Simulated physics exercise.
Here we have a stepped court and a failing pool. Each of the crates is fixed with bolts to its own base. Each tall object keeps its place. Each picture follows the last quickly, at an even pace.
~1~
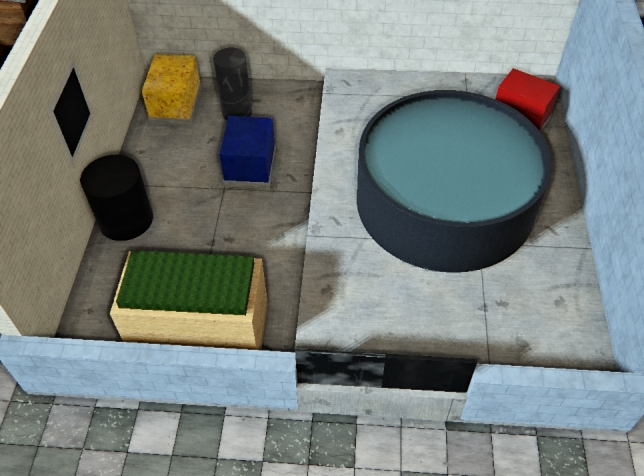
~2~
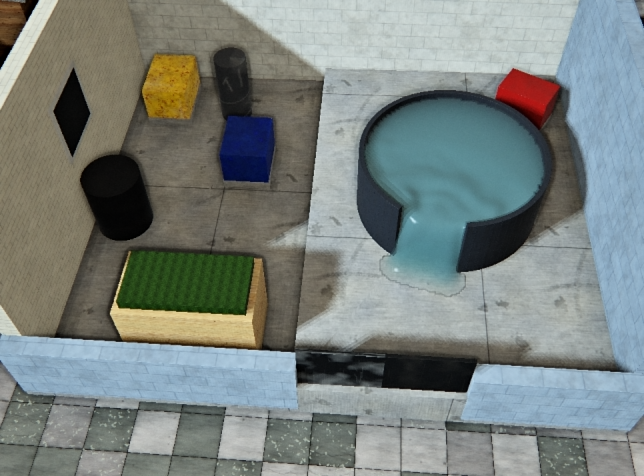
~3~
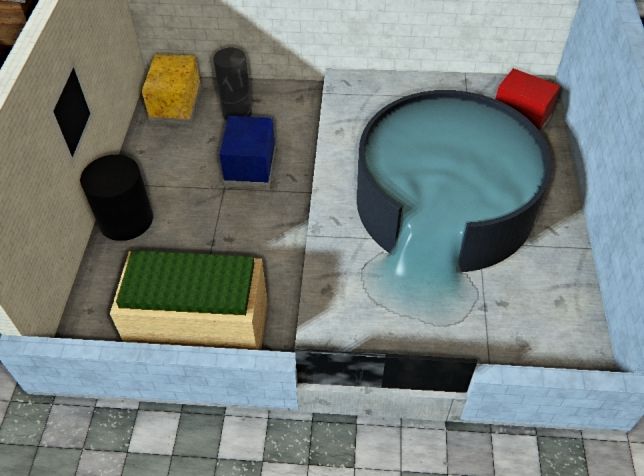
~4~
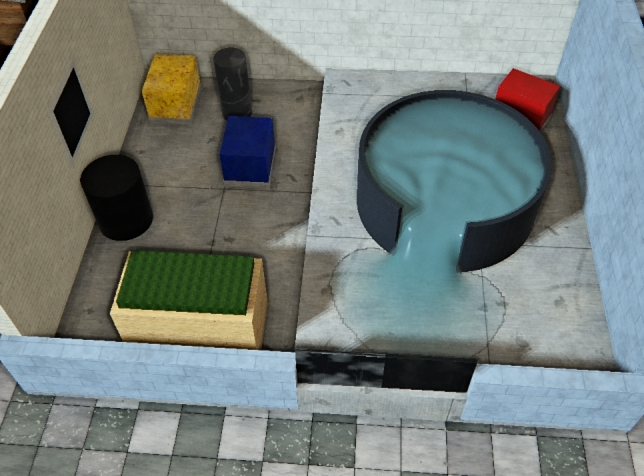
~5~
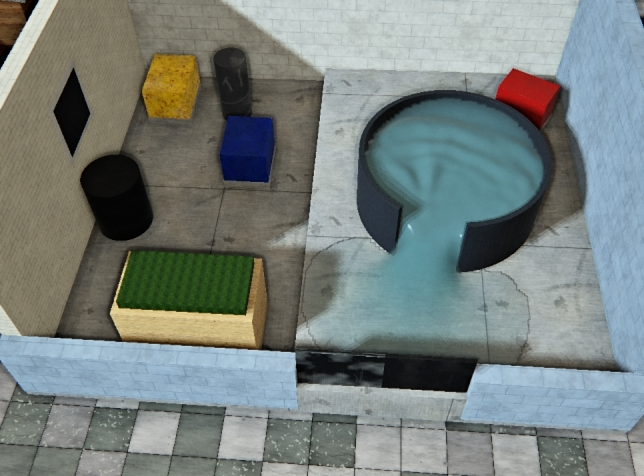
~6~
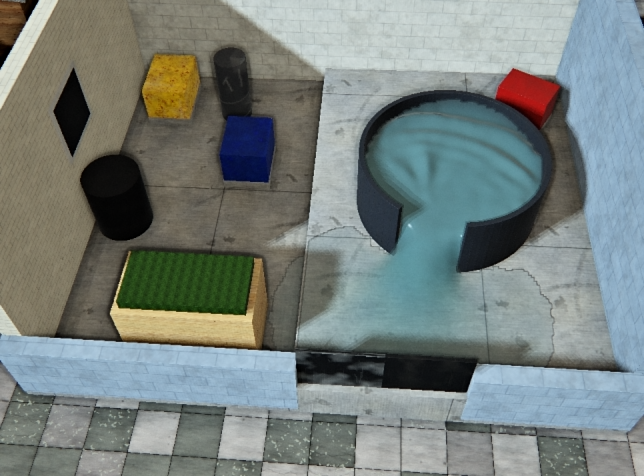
In a walled court with coloured blocks, dark cylinders and a green-topped box, a round dark pool holds still blue-green water. A gap opens in its front wall and water pours through onto the pale floor, then spreads outward in a widening sheet toward the low front wall while ripples cross the pool.
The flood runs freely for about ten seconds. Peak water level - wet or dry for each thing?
The blue crate is reached, the yellow crate is reached, the red crate is reached.
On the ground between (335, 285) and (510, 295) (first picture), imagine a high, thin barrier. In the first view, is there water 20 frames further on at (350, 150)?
There: No water.
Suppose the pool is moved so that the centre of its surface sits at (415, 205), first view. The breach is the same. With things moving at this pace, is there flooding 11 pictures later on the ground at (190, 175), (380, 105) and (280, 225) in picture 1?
As listed: Clear, not flooded, flooded.
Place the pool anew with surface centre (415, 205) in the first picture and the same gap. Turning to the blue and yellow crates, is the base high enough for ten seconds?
As I see it, the blue crate gets flooded, and the yellow crate gets flooded too.
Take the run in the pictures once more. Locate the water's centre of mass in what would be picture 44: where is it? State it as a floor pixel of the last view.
Roughly at (359, 218).
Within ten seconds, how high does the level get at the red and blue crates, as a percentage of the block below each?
Some 200 and 220 % respectively.
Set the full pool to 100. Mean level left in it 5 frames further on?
Somewhere near 74 %, give or take.
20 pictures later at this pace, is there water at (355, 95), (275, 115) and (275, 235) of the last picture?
In turn: Not flooded, awash, under water.
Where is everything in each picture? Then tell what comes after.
The first frame shows still water in the pool at (454, 157).
In the second frame, the front is at (459, 284), out from the gap at (428, 249).
In the third frame, the front is at (447, 319), out from the gap at (427, 251).
In the fourth frame, the front is at a hidden place, out from the gap at (427, 252).
In the fifth frame, water pours out at (427, 252) and has run to a hidden place.
In the sixth frame, the front is at a hidden place, out from the gap at (427, 251).
A moment on, water covers 20 % of the floor; the blue crate not reached, the yellow crate not reached, the red crate not reached.
Next, water covers 35 % of the floor; the blue crate not reached, the yellow crate not reached, the red crate not reached.
Then, water covers 65 % of the floor; the blue crate water round its plinth, the yellow crate not reached, the red crate water round its plinth.
Later, water covers 90 % of the floor; the blue crate water round its plinth, the yellow crate water round its plinth, the red crate water round its plinth.
In the end, water covers 90 % of the floor; the blue crate was topped, the yellow crate was topped, the red crate was topped.
